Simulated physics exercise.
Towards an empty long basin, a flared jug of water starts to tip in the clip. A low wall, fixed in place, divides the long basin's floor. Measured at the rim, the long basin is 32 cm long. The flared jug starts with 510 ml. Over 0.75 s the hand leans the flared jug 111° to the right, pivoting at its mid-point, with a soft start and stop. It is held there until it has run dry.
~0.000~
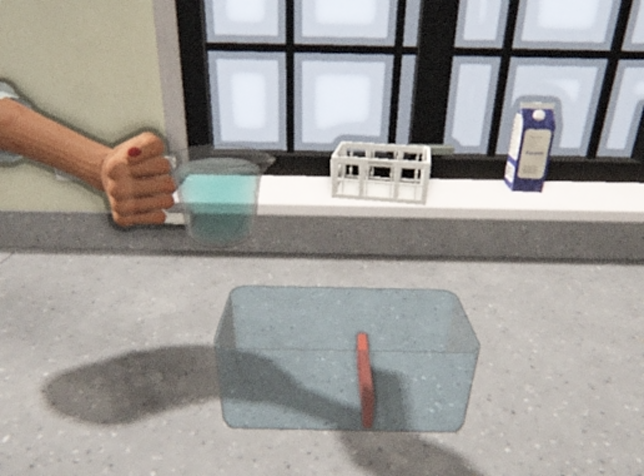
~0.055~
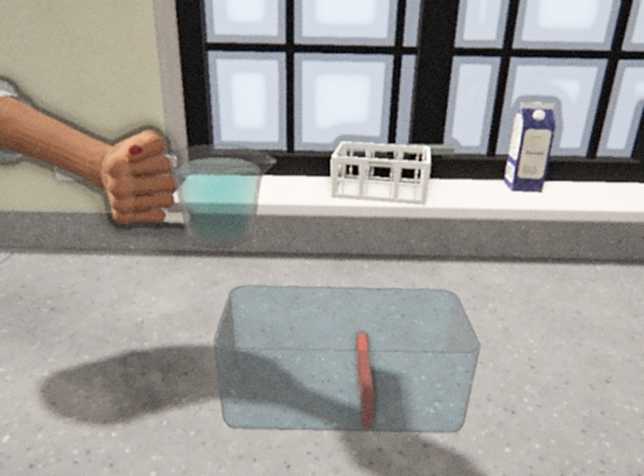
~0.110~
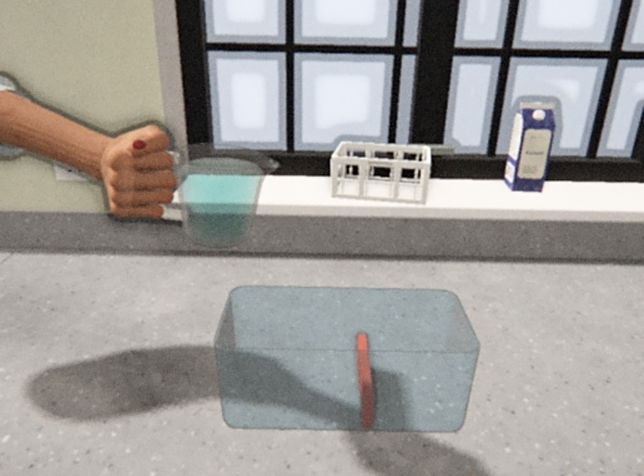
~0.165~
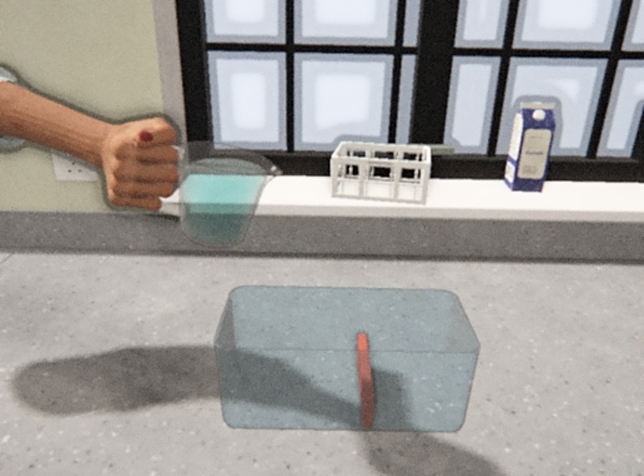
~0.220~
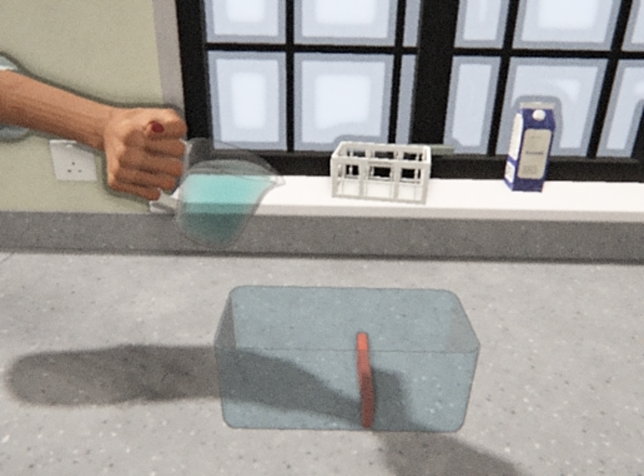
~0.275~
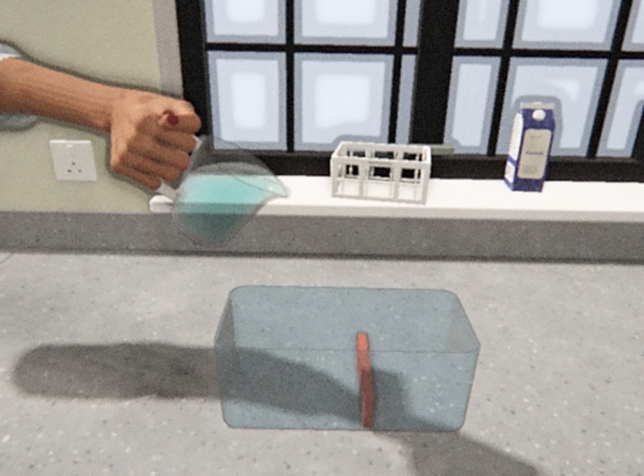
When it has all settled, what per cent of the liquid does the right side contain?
The right side contains about 5 per cent.
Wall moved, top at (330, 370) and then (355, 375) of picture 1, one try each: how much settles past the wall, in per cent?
First 35, then 10 per cent.
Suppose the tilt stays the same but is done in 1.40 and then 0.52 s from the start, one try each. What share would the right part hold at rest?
In order, 5 and 5 per cent.
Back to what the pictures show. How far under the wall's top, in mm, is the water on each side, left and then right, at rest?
Left about 34 mm, while the right is about 50 mm.
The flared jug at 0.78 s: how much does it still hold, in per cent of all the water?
4 per cent or so.
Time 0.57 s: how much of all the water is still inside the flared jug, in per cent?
Portion remaining: Approx. 42 per cent.
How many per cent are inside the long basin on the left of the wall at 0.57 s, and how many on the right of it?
Near 26 on the left, 0 on the right.
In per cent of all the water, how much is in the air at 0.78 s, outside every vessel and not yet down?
Something like 12 per cent of the total.
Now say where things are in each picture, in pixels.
It leans 0°; its right rim is at (275, 159); the water meets the walls at (178, 167) and (262, 169); the long basin's rim runs from (223, 315) to (467, 320); the wall's top is at (366, 364), in the first frame.
It leans 1°; its right rim is at (276, 160); the water meets the walls at (178, 166) and (262, 169), in the second frame.
It leans 6°; its right rim is at (279, 165); the water meets the walls at (180, 165) and (264, 171), in the third frame.
It leans 13°; its right rim is at (283, 172); the water meets the walls at (184, 166) and (269, 172), in the fourth frame.
It leans 22°; its right rim is at (286, 183); the water meets the walls at (187, 171) and (279, 176), in the fifth frame.
It leans 33°; its right rim is at (288, 195); the water meets the walls at (184, 178) and (282, 186); 2 per cent is over the edge, in the sixth frame.
After 0.57 s the tilt is 96° and 42 per cent is still to pour, 25 is left of the wall and 0 right of it.
After 0.78 s the tilt is 111° and 4 per cent is still to pour, 83 is left of the wall and 2 right of it.
After 1.01 s the tilt is 111° and 0 per cent is still to pour, 93 is left of the wall and 5 right of it.
After 1.25 s the tilt is 111° and 0 per cent is still to pour, 93 is left of the wall and 5 right of it.
In the end 93 per cent lies left of the wall, 5 right of it and 2 outside.
